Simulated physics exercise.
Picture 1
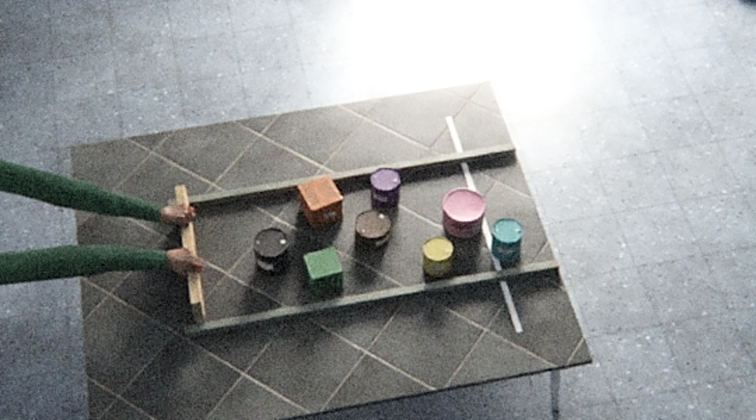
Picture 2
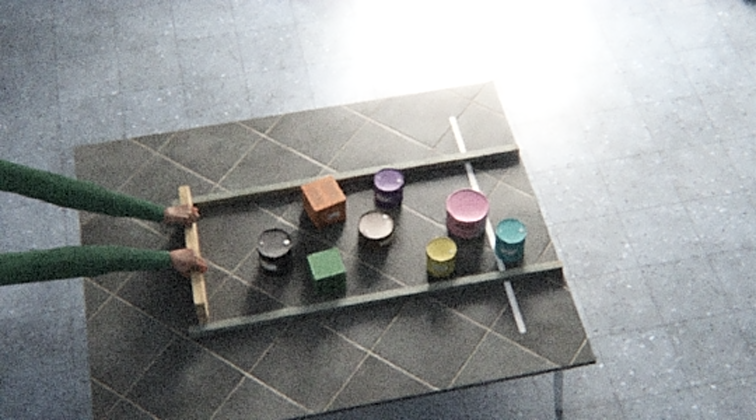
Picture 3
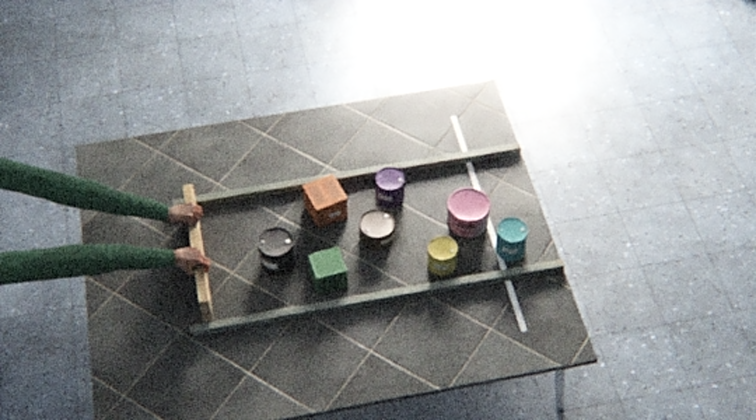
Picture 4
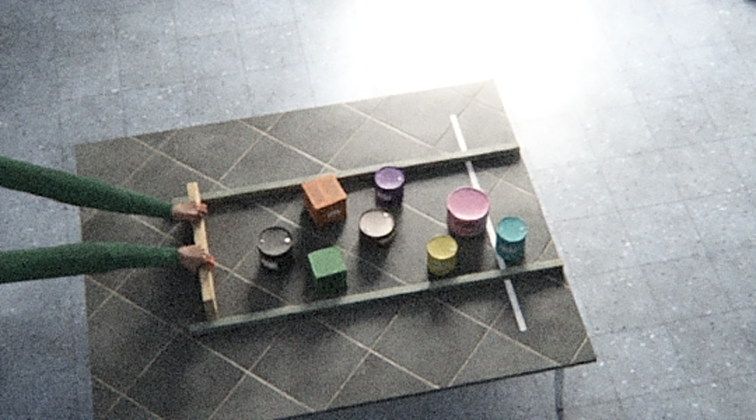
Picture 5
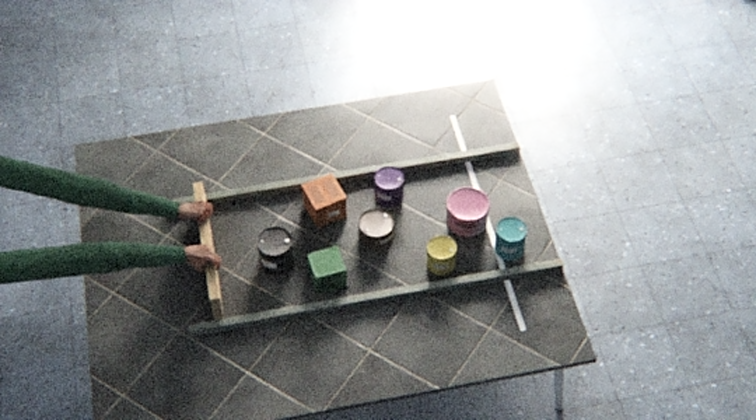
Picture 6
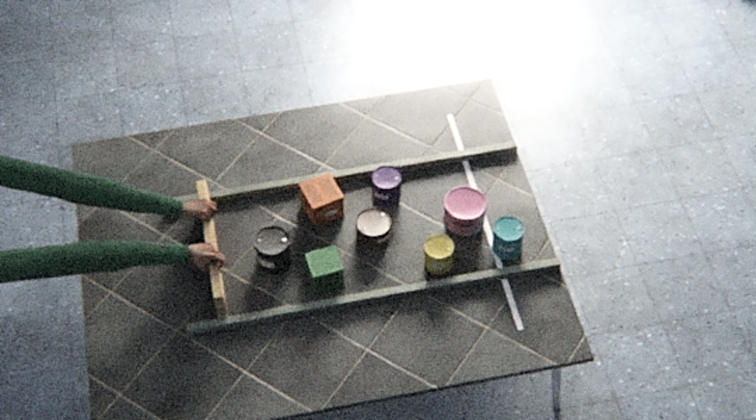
A wooden plank, held by two hands in green sleeves, starts at the left end of a dark tiled table and slides slightly to the right between two rails. The cans and boxes ahead of it, including a black canister, orange tote and pink pail, stay in place, untouched, as the gap narrows.
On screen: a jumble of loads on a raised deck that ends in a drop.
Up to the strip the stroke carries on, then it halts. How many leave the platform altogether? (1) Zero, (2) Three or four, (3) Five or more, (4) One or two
4, one or two.
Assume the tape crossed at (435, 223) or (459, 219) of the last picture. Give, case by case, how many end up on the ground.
First 0, second 0.
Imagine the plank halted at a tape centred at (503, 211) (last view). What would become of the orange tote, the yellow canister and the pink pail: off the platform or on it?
Per object: Orange tote stays, yellow canister goes, pink pail goes.
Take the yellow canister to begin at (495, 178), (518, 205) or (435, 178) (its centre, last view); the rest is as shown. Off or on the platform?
Taking the places in order, it falls away, then falls away, then falls away.
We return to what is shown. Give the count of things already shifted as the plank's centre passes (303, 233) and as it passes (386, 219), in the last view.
Tally: First 2; then 7.
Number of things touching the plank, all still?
Contact count: 4.
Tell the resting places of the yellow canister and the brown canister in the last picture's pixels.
Listed in order, first is (541, 241) and the other is (496, 195).
Soon after, none off yet; turquoise canister at rest near (508, 238); pink pail at rest near (465, 211); yellow canister at rest near (439, 254).
Then, none off yet; turquoise canister at rest near (508, 238); pink pail moved a little near (475, 210); yellow canister moved a little near (448, 253).
By the end, the number that fall off is one or two; fallen, turquoise canister.
